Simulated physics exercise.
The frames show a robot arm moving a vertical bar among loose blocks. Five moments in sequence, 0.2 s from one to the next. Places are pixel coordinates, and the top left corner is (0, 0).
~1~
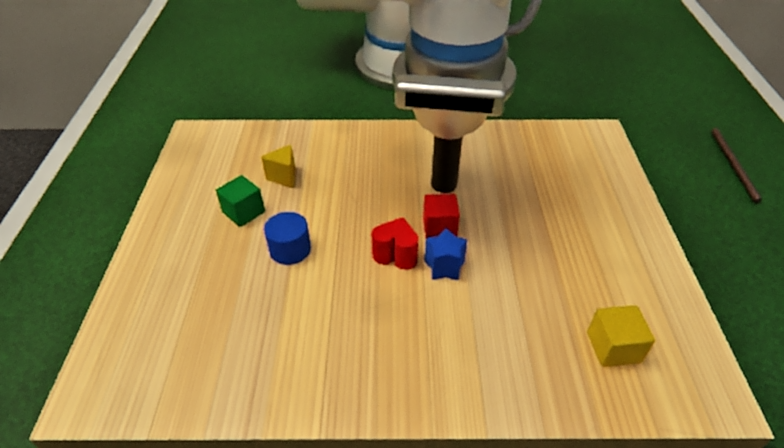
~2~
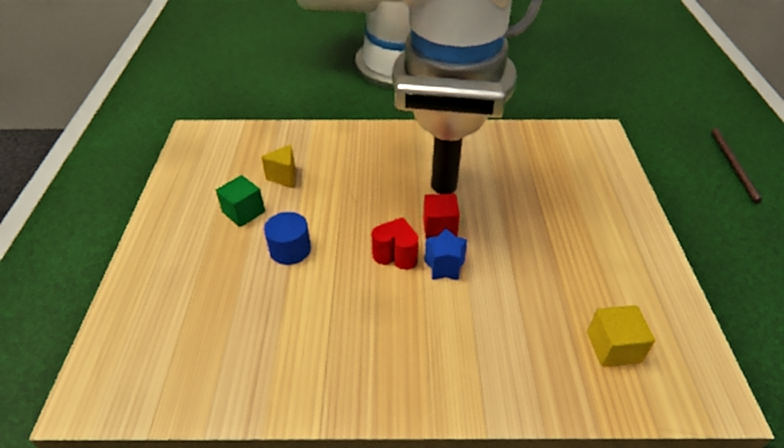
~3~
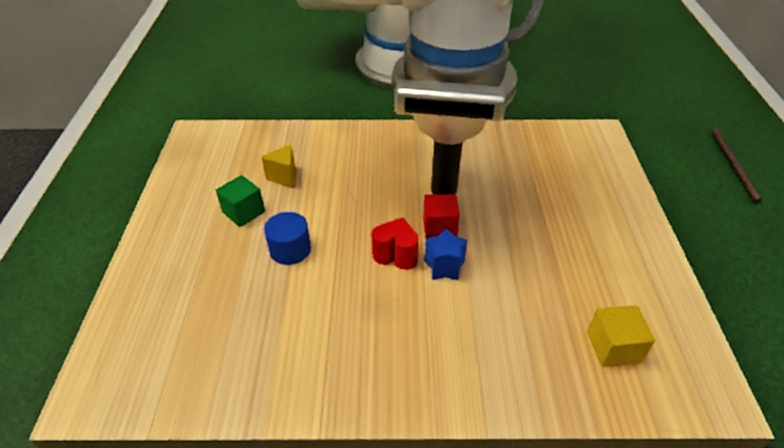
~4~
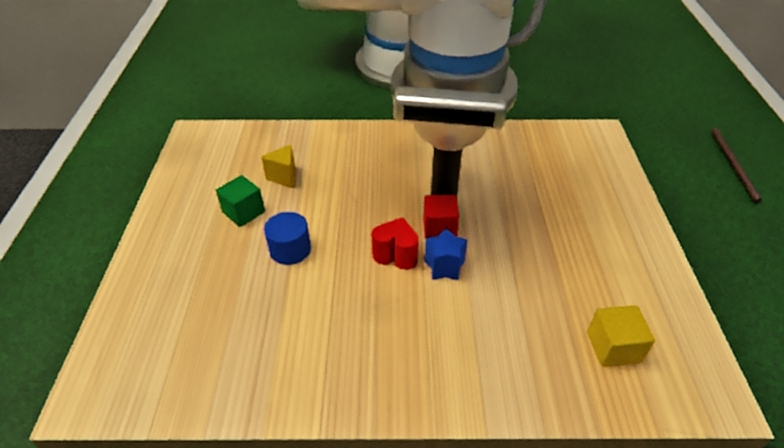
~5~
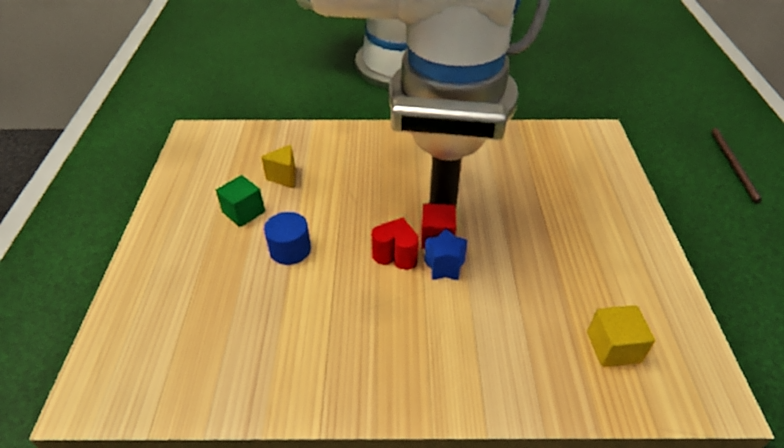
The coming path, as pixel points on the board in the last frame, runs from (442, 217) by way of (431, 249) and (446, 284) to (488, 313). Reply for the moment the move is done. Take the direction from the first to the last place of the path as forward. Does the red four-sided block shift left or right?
With start-to-end as forward, it shifts right.
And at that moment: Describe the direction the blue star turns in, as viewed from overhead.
The block spins anticlockwise.
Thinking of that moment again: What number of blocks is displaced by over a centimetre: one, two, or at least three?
Two will move.
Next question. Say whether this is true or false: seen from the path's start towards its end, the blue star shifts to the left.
False
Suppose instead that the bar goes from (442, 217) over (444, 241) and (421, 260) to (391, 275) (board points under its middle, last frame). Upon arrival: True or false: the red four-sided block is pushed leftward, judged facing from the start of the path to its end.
True
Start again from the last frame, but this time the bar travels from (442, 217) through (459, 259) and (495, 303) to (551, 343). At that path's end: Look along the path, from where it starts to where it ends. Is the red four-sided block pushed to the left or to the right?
It is pushed towards the right-hand side.
On the path given first. One third of the way, bar (431, 239); red heart block (393, 234), turned 20° clockwise; red four-sided block (431, 251); blue star (451, 281), turned 30° anticlockwise.
Two thirds of the way, bar (448, 273); red heart block (392, 234), turned 20° clockwise; red four-sided block (425, 280), turned 30° clockwise; blue star (454, 304), turned 95° anticlockwise.
At the end, bar (491, 302); red heart block (392, 234), turned 20° clockwise; red four-sided block (424, 281), turned 35° clockwise; blue star (454, 305), turned 90° anticlockwise.
